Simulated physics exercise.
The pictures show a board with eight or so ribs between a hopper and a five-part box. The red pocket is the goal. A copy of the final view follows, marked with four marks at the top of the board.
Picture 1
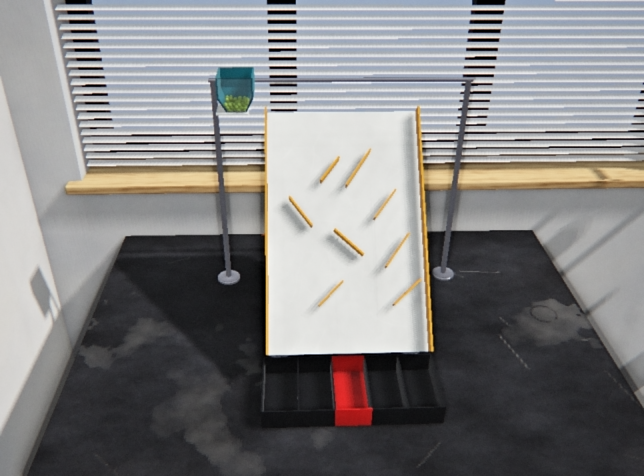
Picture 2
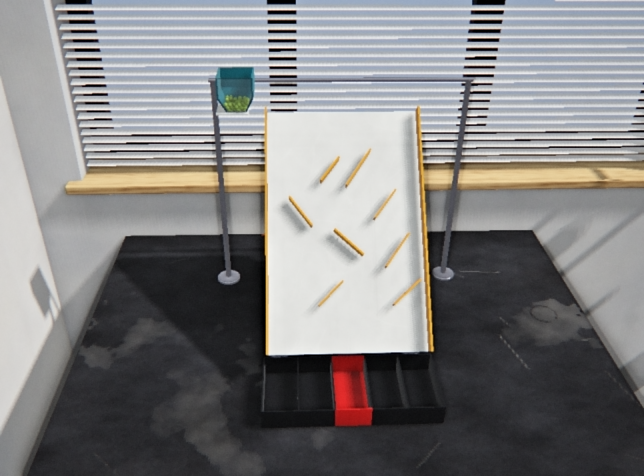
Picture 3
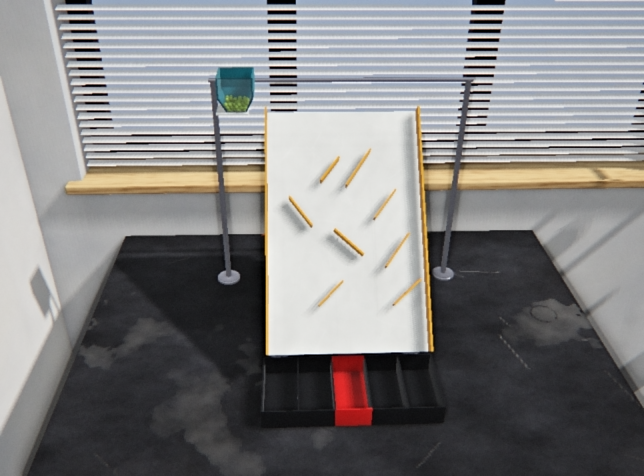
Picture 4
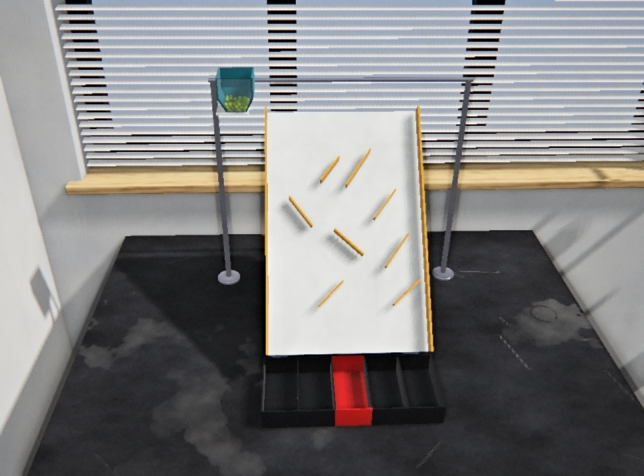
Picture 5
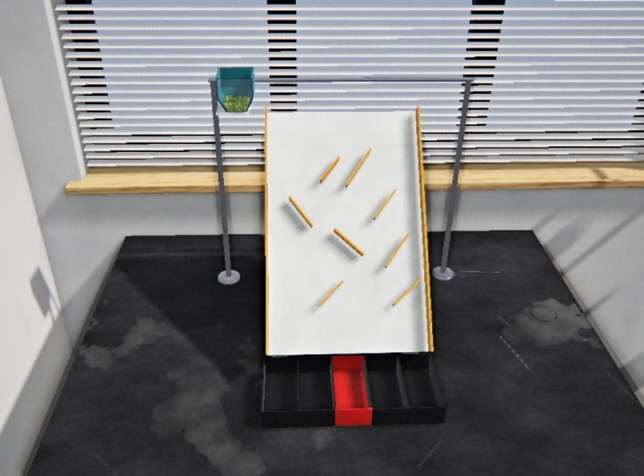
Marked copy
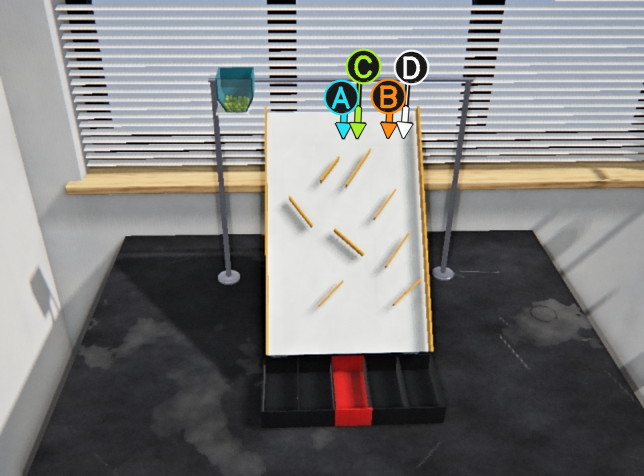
Green peas sitting motionless in a teal hopper above a tilted white board with wooden ribs and a black-and-red box below.
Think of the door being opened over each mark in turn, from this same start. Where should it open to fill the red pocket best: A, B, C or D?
D works best here.
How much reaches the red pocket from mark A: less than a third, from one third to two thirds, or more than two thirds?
Less than a third.
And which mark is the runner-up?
B it is.
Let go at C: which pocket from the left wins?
It is the first one.
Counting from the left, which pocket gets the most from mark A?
The first from the left.
On the marked copy, mark A meets the board at (343, 132); mark B meets the board at (388, 132); mark C meets the board at (357, 132); mark D meets the board at (403, 132).
With A, only a few in the red pocket, the bulk in other pockets, a small share outside the box.
With B, close to a quarter in the red pocket, close to two thirds in other pockets, a small share outside the box.
With C, only a few in the red pocket, close to two thirds in other pockets, close to a third outside the box.
With D, close to half in the red pocket, close to a third in other pockets, close to a quarter outside the box.
